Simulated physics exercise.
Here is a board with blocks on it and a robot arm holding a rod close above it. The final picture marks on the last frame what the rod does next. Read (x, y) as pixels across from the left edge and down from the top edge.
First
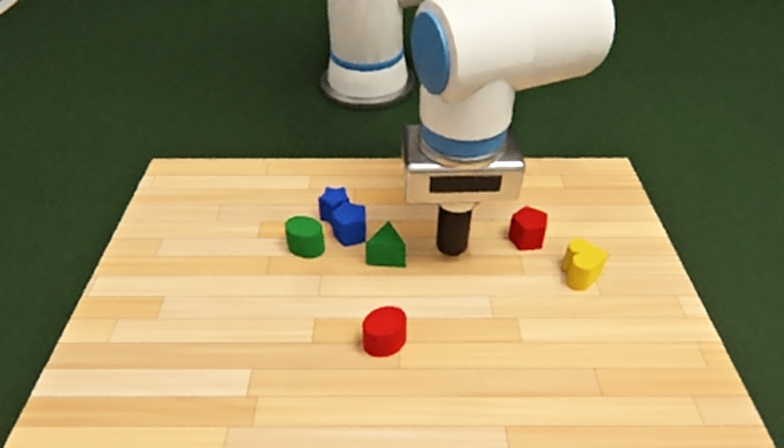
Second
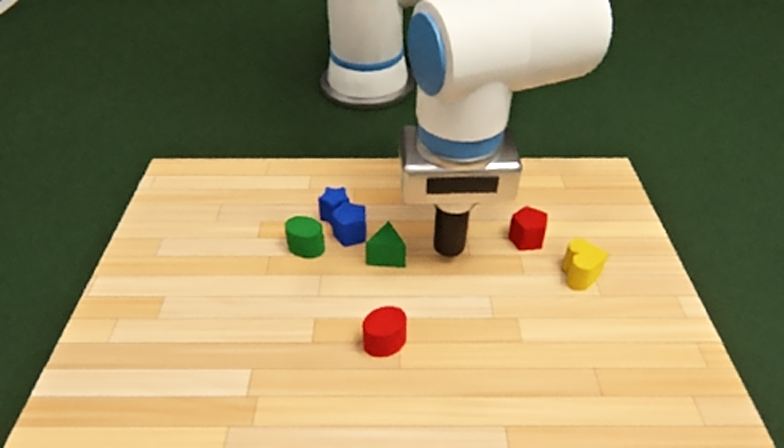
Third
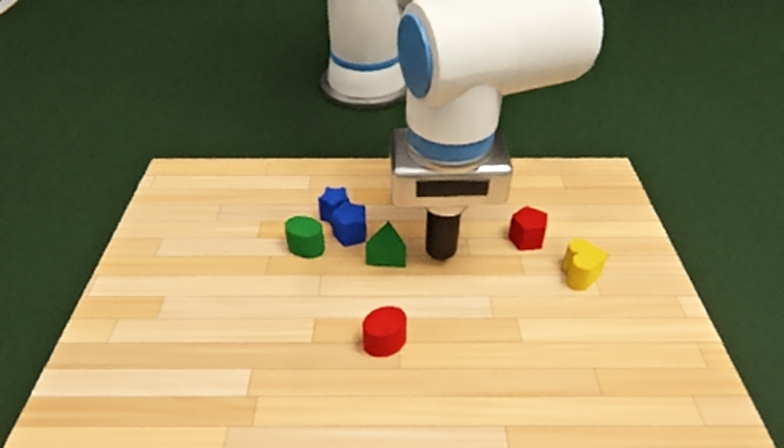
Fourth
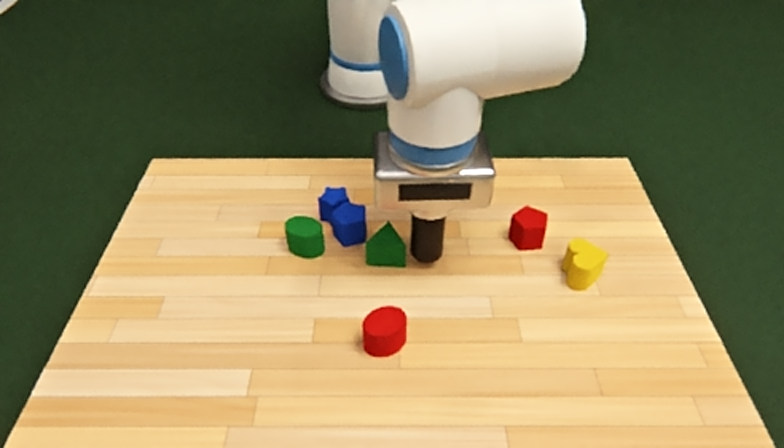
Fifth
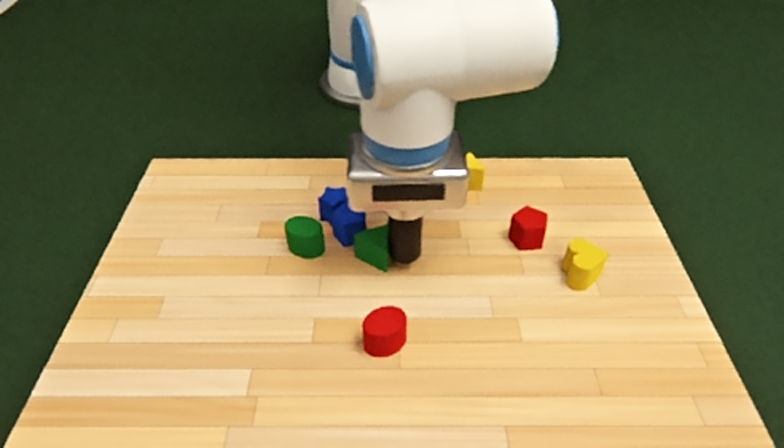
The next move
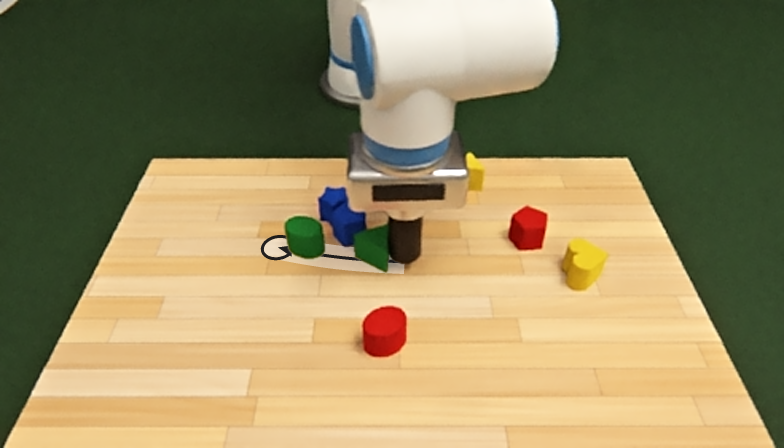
The footage shows a robot arm holding a dark rod over a wooden board of coloured blocks; the rod moves left to the green triangular block and nudges it slightly left, while a yellow block behind the arm comes into view.
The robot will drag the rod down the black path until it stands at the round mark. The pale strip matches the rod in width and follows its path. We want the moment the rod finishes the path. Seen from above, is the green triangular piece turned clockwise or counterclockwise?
The block spins clockwise.
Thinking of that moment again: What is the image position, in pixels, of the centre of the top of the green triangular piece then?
Near (298, 206).
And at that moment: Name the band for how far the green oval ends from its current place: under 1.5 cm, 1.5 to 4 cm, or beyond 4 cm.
Shift of over 4 cm.
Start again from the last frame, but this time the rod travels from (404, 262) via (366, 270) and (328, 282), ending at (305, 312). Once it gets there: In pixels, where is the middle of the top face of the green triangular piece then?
Near (335, 232).
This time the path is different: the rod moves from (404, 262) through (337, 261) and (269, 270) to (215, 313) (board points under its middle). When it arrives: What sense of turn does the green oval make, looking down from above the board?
My answer: Anticlockwise.
Path on the board, from (404, 262) by way of (361, 259) and (319, 255) to (278, 247).
What follows on the original path. One third of the way, rod at (359, 251); green oval at (295, 224); blue pentagon at (346, 210), turned 20° clockwise; green triangular piece at (332, 229), turned 30° clockwise.
Two thirds of the way, rod at (316, 246); green oval at (273, 220), turned 65° anticlockwise; blue star block at (334, 191); blue pentagon at (344, 210), turned 35° clockwise; green triangular piece at (304, 215), turned 55° clockwise.
At the end, rod at (276, 239); green oval at (254, 211), turned 80° anticlockwise; blue star block at (334, 191); blue pentagon at (344, 210), turned 35° clockwise; green triangular piece at (298, 206), turned 85° clockwise.
